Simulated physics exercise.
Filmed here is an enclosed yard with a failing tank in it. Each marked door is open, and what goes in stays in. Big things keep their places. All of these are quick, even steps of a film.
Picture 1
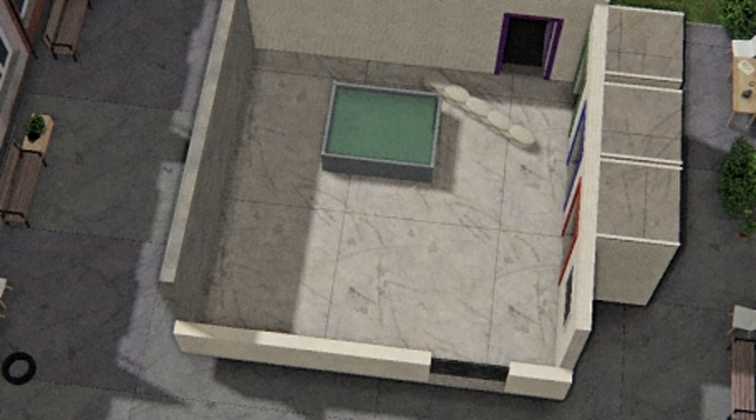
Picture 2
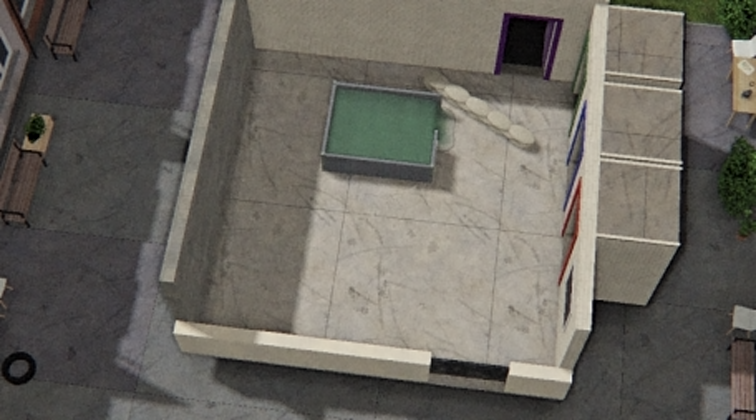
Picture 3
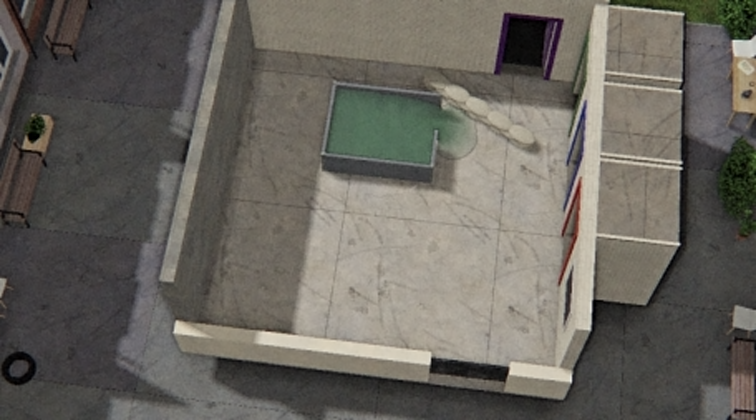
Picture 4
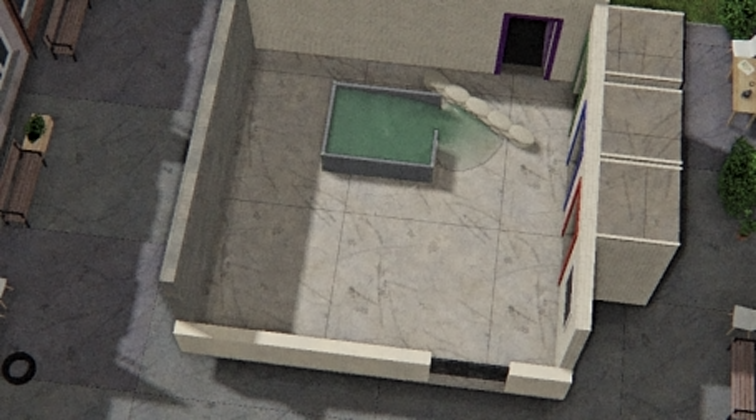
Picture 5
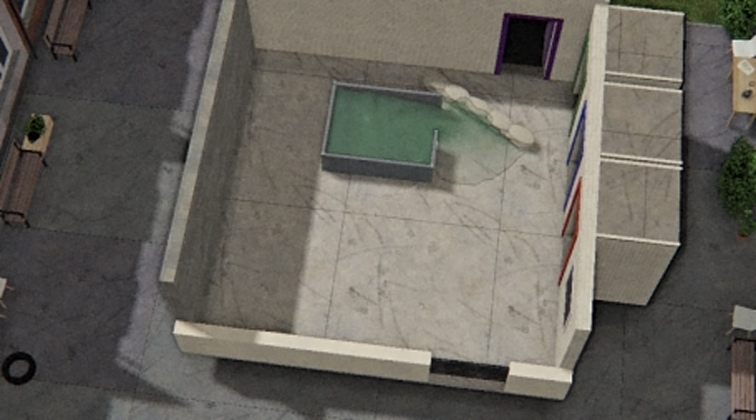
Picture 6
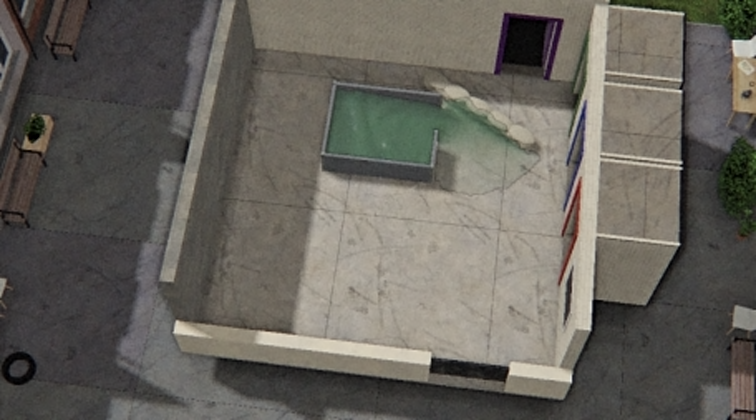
We see a walled yard from above with an open tank of still green water; then water pours out through a gap in its right side, spreading rightward across the pale floor around a row of round, pale slabs.
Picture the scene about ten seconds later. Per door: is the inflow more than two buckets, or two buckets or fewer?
Purple door: No more than two buckets; green door: No more than two buckets; blue door: No more than two buckets; red door: No more than two buckets.
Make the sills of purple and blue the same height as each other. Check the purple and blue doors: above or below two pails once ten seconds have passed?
The purple door falls short, the blue door exceeds it.
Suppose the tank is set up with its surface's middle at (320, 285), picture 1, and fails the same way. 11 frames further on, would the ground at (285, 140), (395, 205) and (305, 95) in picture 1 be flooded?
Spot one is not touched, spot two is not touched, spot three is not touched.
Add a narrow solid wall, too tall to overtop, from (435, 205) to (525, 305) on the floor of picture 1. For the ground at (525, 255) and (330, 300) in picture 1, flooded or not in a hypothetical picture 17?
Taking the points in order, the first is inundated and the second is high and dry.
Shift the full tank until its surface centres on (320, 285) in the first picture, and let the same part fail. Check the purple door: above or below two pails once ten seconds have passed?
Purple: Overshoots.
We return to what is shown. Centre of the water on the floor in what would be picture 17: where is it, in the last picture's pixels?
At about (428, 155).
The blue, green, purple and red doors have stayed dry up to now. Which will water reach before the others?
That would be the door marked blue, ahead of the rest.
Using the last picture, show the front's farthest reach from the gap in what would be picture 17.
I'd put it around (550, 351).
A moment on, water covers 10 % of the floor; the purple door not reached, the green door not reached, the blue door wet at the sill, nothing in, the red door not reached.
Next, water covers 25 % of the floor; the purple door not reached, the green door not reached, the blue door wet at the sill, nothing in, the red door wet at the sill, nothing in.
Then, water covers 40 % of the floor; the purple door wet at the sill, nothing in, the green door wet at the sill, nothing in, the blue door wet at the sill, nothing in, the red door wet at the sill, nothing in.
Later, water covers 65 % of the floor; the purple door wet at the sill, nothing in, the green door wet at the sill, nothing in, the blue door wet at the sill, nothing in, the red door wet at the sill, nothing in.
In the end, water covers 90 % of the floor; the purple door wet at the sill, nothing in, the green door wet at the sill, nothing in, the blue door wet at the sill, nothing in, the red door wet at the sill, nothing in.
